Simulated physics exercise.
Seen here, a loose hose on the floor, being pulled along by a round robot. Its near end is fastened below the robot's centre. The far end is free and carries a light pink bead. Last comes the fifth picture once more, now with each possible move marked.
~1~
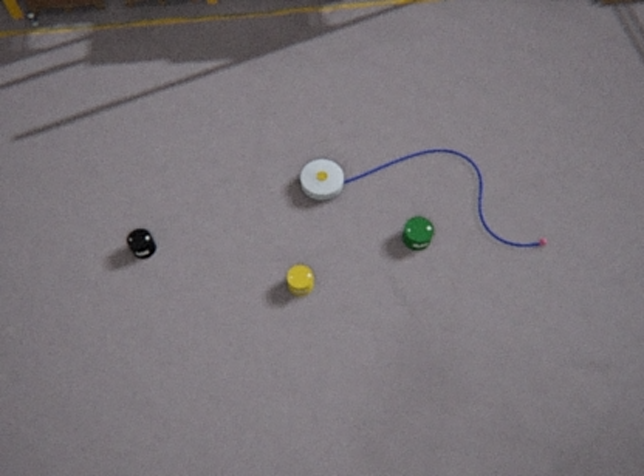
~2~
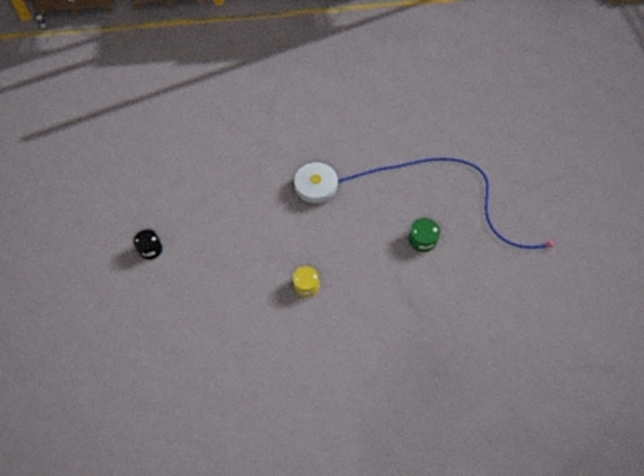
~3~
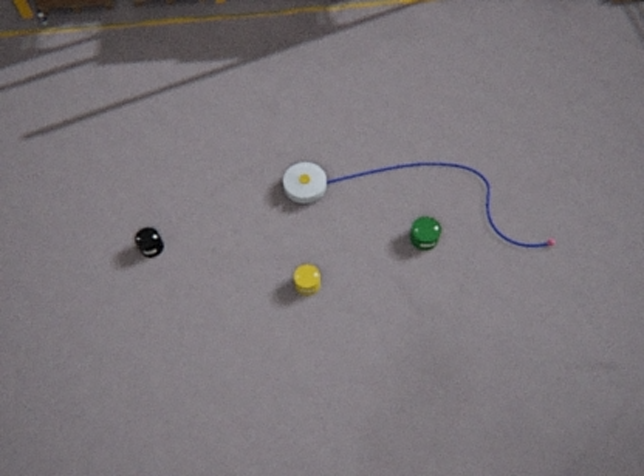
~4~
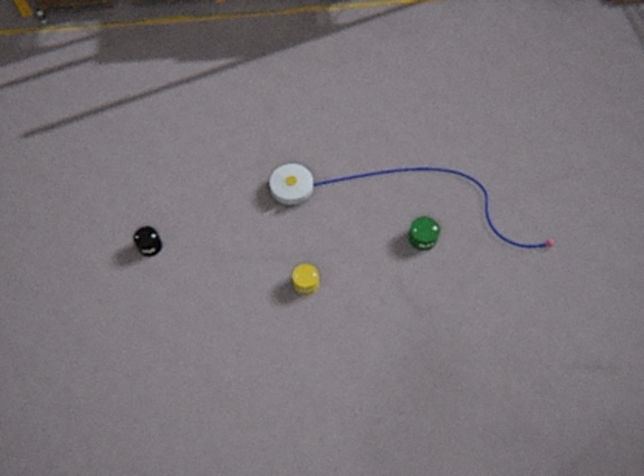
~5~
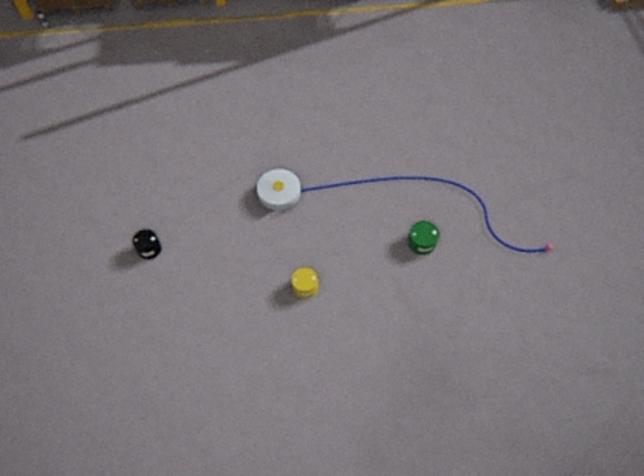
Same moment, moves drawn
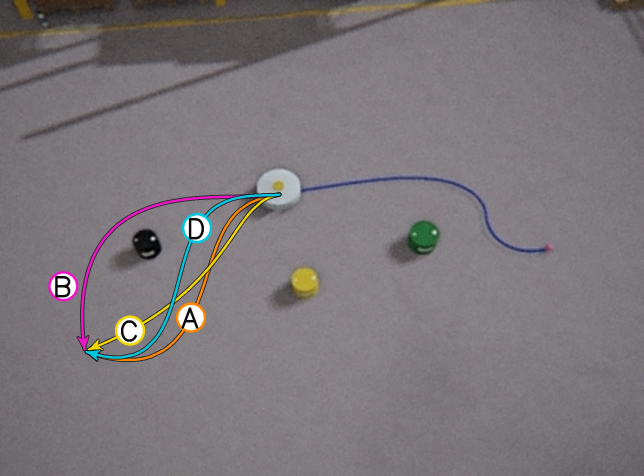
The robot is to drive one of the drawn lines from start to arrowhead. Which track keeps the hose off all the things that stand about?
With D nothing is caught.
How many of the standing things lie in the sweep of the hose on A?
Two.
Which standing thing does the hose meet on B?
It is the black pot.
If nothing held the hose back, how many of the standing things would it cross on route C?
It sweeps one.
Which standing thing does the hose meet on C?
The green tub.
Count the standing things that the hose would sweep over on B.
In all, one.
On the marked copy, A from (279, 195) via (202, 291) to (86, 352); B from (279, 195) via (132, 215) to (84, 349); C from (279, 195) via (202, 275) to (89, 350); D from (279, 195) via (183, 266) to (86, 352).
With D. Early on, robot (192, 230), middle of the hose (351, 208), free end (506, 235).
Further on, robot (159, 328), middle of the hose (307, 242), free end (460, 224).
At the end, robot (81, 348), middle of the hose (256, 286), free end (401, 226); nothing has been touched.
As for the rest, A meets the yellow tub and green tub; B meets the black pot; C meets the green tub.
